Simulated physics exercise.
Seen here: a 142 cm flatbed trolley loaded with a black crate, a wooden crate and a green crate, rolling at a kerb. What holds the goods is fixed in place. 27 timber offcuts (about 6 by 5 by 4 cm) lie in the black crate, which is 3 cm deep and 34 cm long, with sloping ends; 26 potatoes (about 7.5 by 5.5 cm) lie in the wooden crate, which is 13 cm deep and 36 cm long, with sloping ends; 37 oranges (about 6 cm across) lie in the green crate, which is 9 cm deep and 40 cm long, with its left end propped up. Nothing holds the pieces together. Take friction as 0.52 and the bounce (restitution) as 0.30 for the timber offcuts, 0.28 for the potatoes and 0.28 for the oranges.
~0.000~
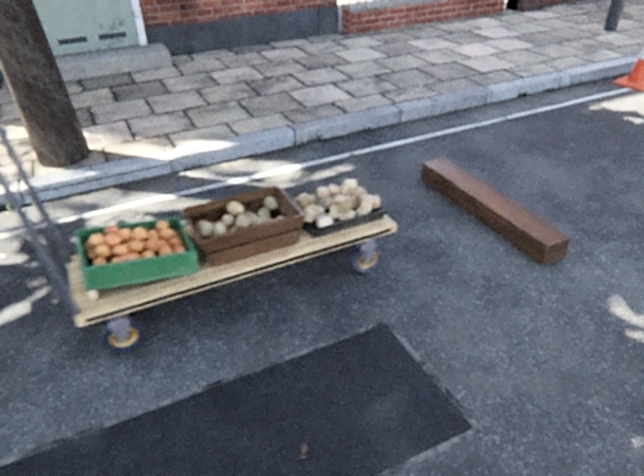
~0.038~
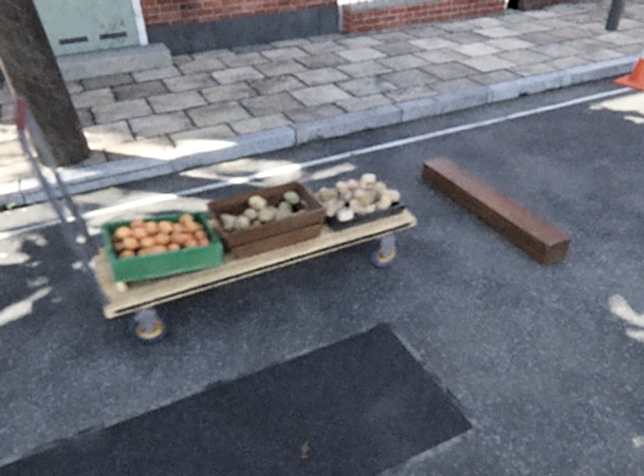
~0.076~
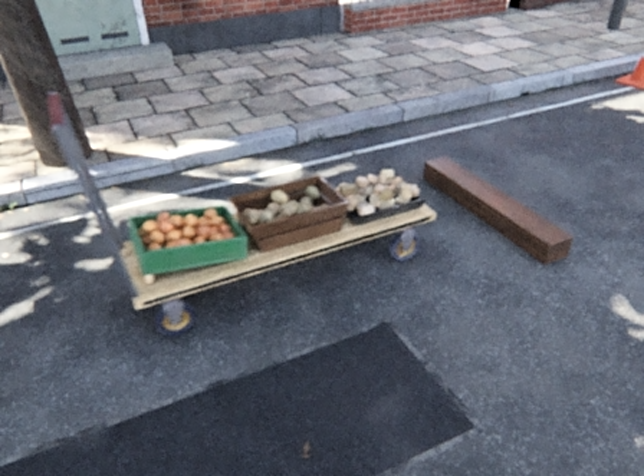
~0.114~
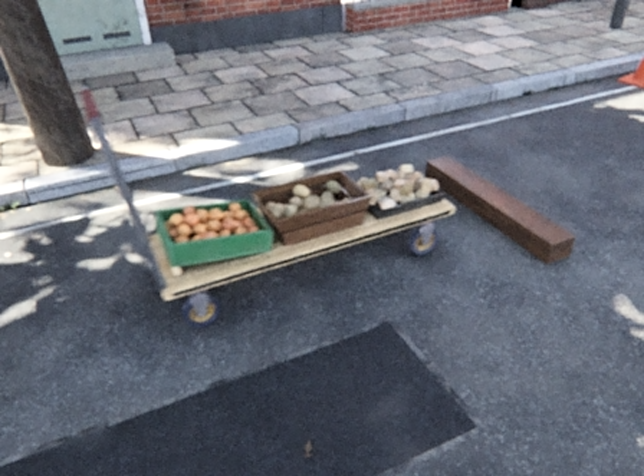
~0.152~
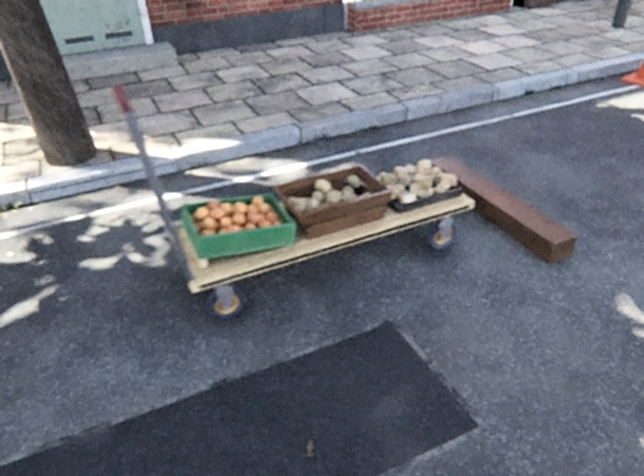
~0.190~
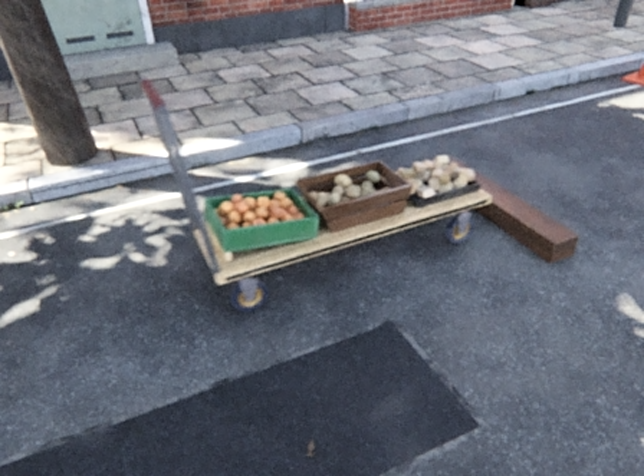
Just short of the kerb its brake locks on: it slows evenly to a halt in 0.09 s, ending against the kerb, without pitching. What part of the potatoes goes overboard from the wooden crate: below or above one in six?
The wooden crate loses under a sixth of its potatoes.
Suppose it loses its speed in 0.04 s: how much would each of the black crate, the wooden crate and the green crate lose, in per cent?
Then black crate 60, wooden crate 0, green crate 10 per cent.
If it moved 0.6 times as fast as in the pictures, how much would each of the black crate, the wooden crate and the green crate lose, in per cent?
In that case black crate 30, wooden crate 0, green crate 0 per cent.
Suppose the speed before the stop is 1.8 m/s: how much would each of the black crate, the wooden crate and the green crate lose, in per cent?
In that case black crate 30, wooden crate 0, green crate 0 per cent.
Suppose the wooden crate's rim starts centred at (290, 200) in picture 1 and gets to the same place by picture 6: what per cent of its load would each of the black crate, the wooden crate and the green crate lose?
In that case black crate 20, wooden crate 0, green crate 0 per cent.
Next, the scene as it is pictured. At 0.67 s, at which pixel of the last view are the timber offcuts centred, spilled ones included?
Near (485, 167).
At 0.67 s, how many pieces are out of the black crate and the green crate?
About: Black crate 12, green crate 0.
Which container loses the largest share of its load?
The black crate.
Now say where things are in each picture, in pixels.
In the first picture (places track the rim corner closest to us here; the camera pans a little), wooden crate (201, 242); green crate (85, 268); 72 cm to go; all still inside.
Wooden crate (226, 235); green crate (115, 260); 62 cm to go, in the second picture.
Wooden crate (252, 228); green crate (144, 252); 51 cm to go, in the third picture.
Wooden crate (277, 221); green crate (173, 245); 41 cm to go, in the fourth picture.
Wooden crate (301, 215); green crate (201, 237); 30 cm to go, in the fifth picture.
Wooden crate (324, 209); green crate (227, 230); 20 cm to go; all still inside, in the sixth picture.
After 0.22 s, it begins to slow.
After 0.32 s, the black crate is down by 4 of 27, the wooden crate has all 26 and the green crate has all 37.
After 0.44 s, the black crate is down by 11 of 27, the wooden crate has all 26 and the green crate has all 37.
After 0.67 s, the black crate is down by 12 of 27, the wooden crate has all 26 and the green crate has all 37.
Final count (at 1.17 s), the black crate is down by 12 of 27, the wooden crate has all 26 and the green crate has all 37. Asked share, 0 of 26, 0 per cent.
